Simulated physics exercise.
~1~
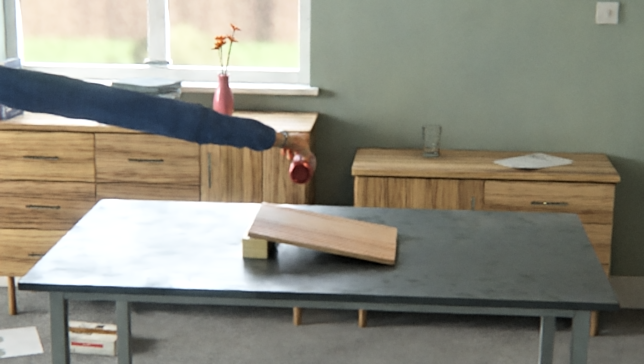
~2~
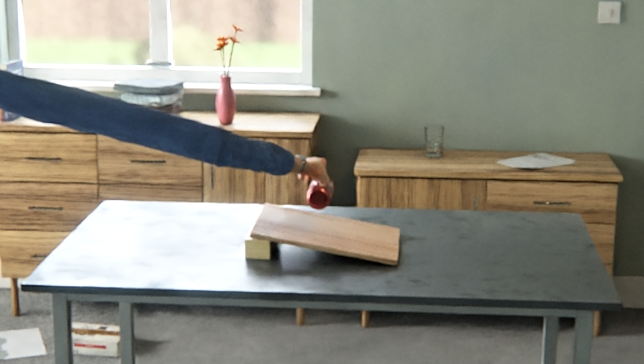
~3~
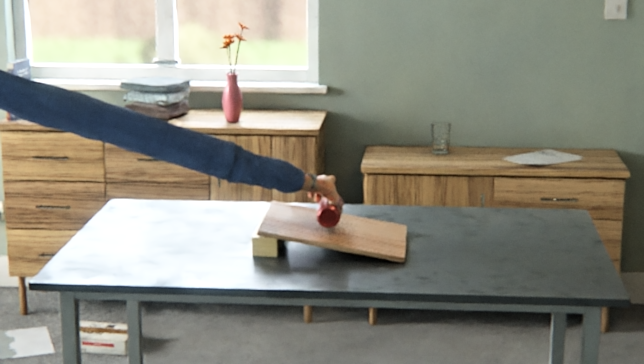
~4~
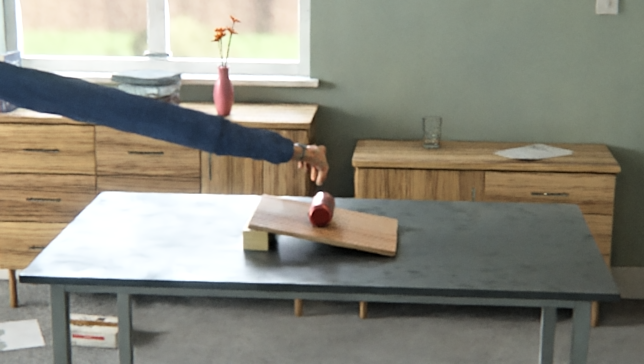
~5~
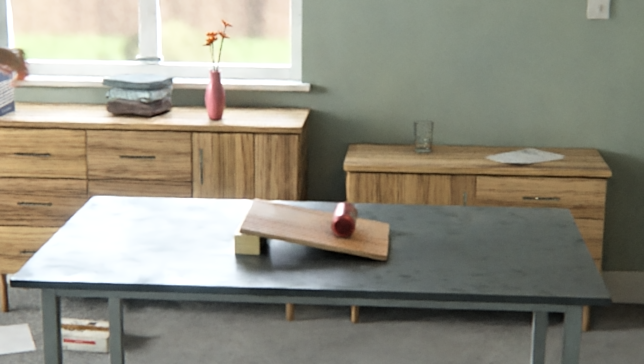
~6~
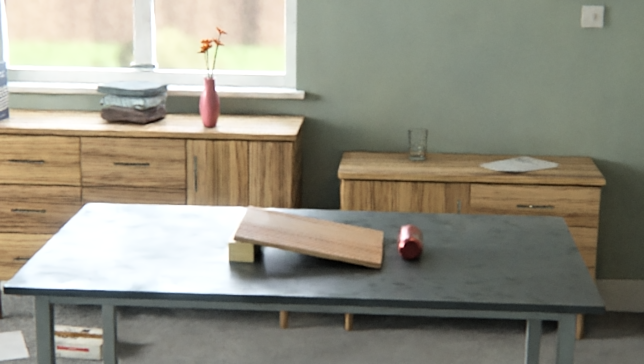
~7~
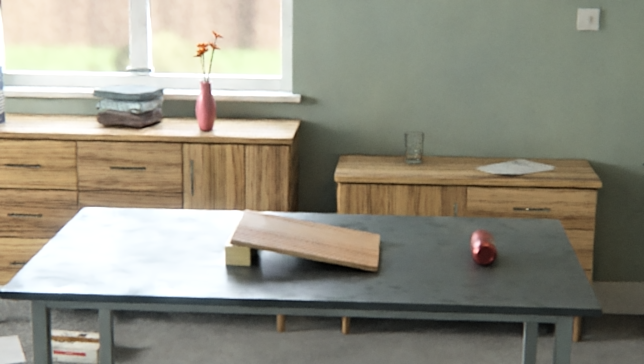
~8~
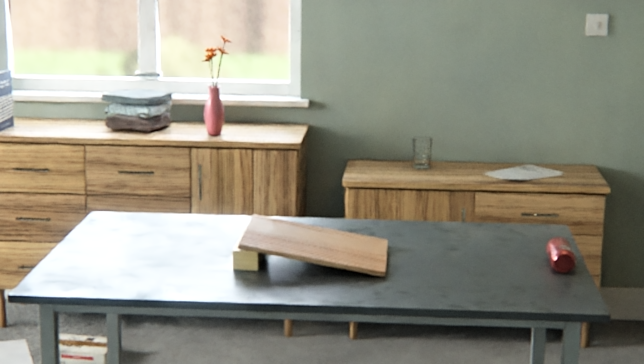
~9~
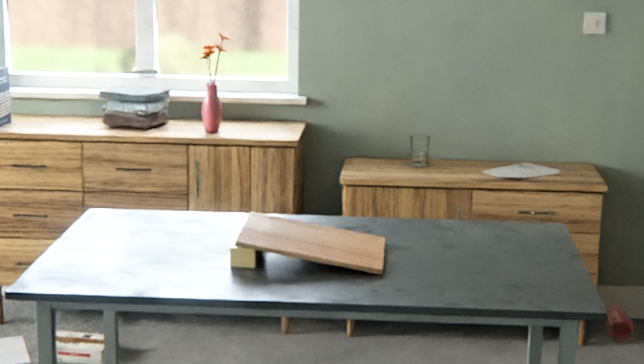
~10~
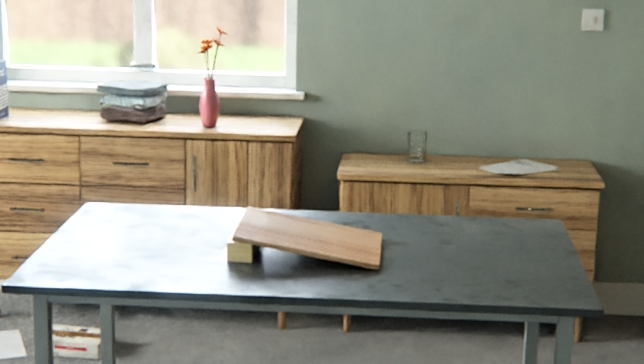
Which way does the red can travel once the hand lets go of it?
It moves to the right, going down the sloping board and across the table.
